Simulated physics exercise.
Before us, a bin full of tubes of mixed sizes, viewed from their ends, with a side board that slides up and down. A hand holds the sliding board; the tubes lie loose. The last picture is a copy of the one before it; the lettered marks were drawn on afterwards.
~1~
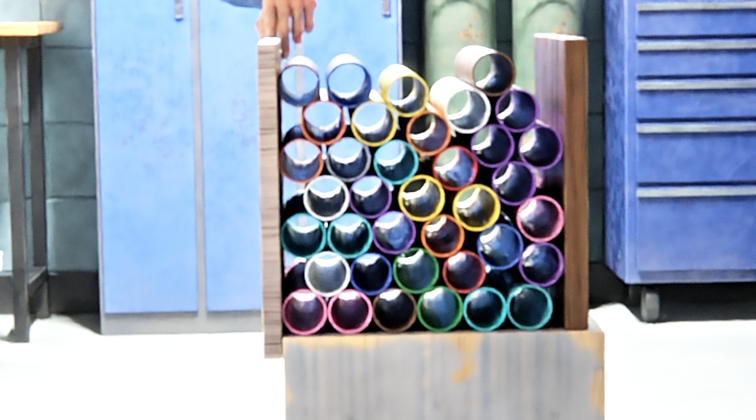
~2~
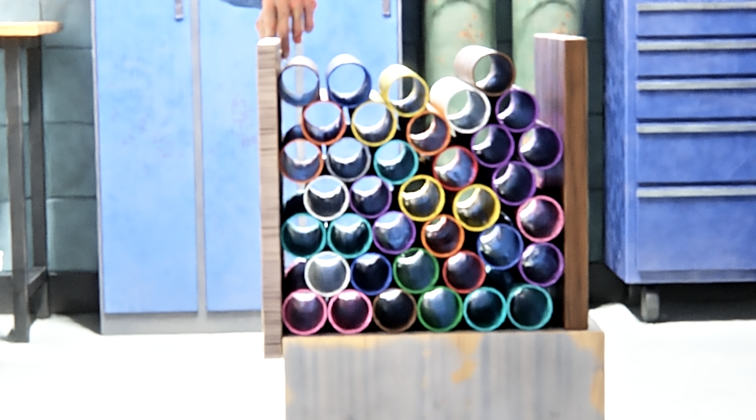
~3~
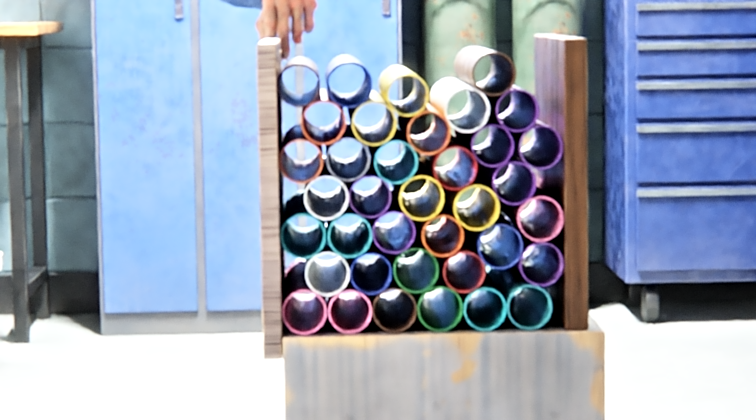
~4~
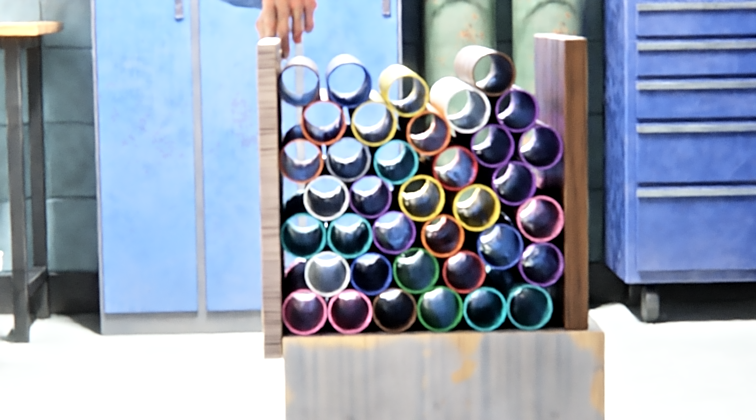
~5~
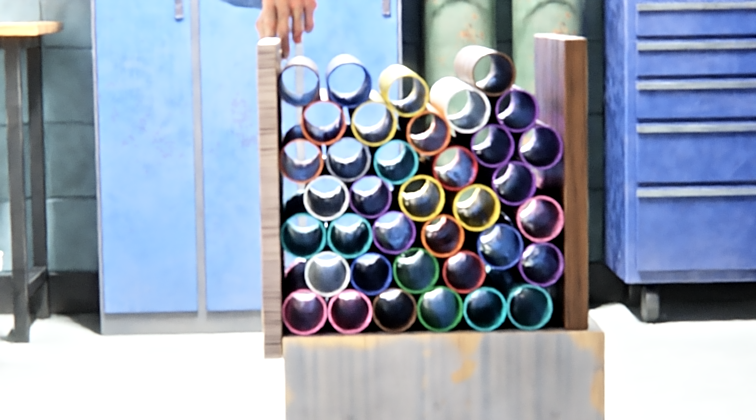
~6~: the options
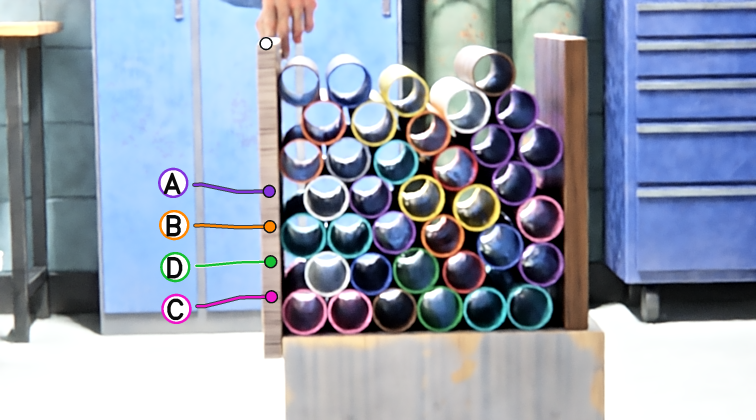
In a workshop, a hand holds a board beside stacked colourful tubes, and nothing visibly moves.
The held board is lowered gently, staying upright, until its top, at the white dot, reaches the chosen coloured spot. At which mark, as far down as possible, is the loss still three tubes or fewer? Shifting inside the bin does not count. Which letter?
No lower than A.
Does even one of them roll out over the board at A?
Yes.
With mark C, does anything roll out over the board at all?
At C: Yes.
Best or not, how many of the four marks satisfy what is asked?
One of them.
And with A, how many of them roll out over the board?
With A, one.
On the marked copy, A at (269, 192); B at (270, 227); C at (271, 297); D at (271, 262); the white dot at (266, 43).
Taking A. A third of the way, top of the board (277, 112).
Two thirds of the way, top of the board (279, 188).
When it is over, top of the board (279, 191), one out over the board.
As for the rest, B four out over the board; C more than three out over the board; D four out over the board.
